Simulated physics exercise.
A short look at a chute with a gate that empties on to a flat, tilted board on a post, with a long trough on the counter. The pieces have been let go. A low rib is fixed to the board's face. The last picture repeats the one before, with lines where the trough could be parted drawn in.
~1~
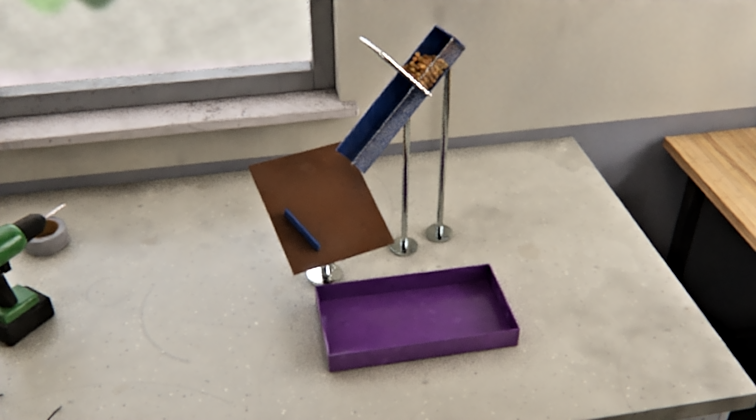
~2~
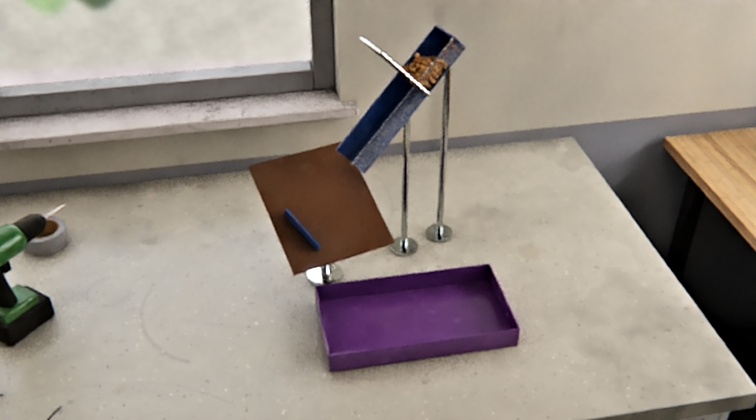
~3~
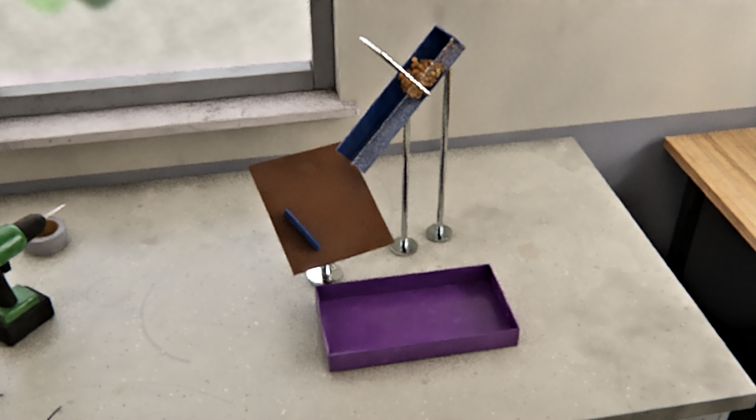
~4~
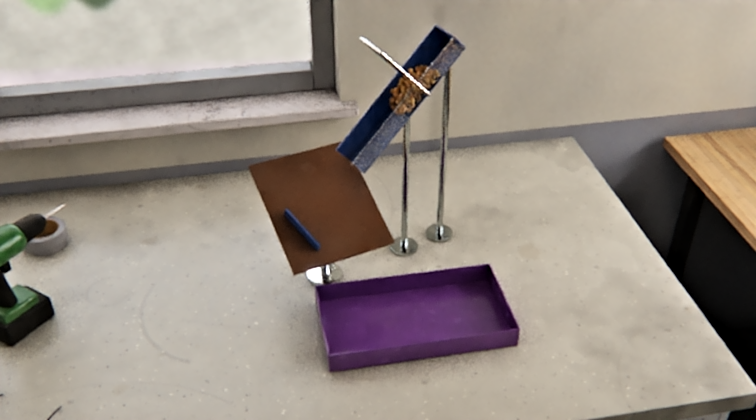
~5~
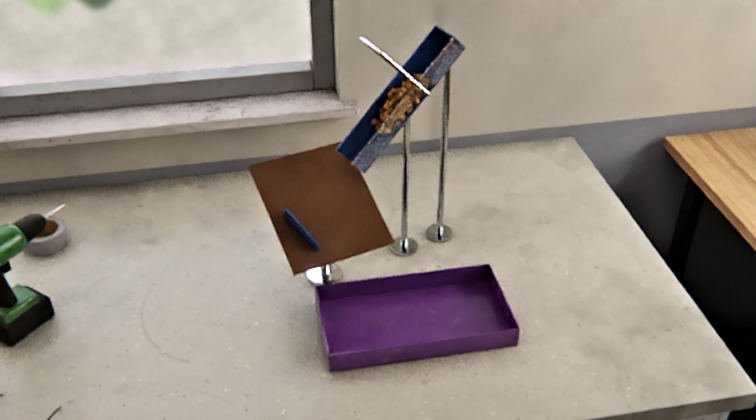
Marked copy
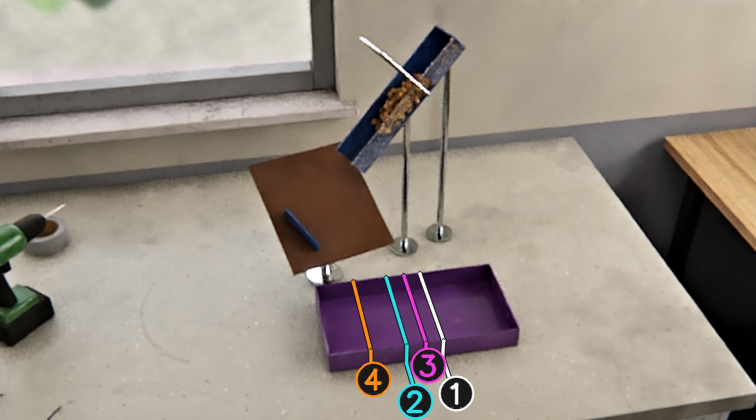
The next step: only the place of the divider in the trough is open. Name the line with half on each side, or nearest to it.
4 is best.
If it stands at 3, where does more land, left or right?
Left.
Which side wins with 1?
Left.
On the marked copy, line 1 crosses the front rim at (443, 339); line 2 crosses the front rim at (406, 345); line 3 crosses the front rim at (425, 342); line 4 crosses the front rim at (370, 350).
Choosing 1, of what is caught, all but a few on the left of the divider, only a few on the right.
Choosing 2, of what is caught, all but a few on the left of the divider, a small share on the right.
Choosing 3, of what is caught, all but a few on the left of the divider, only a few on the right.
Choosing 4, of what is caught, close to two thirds on the left of the divider, close to a third on the right.
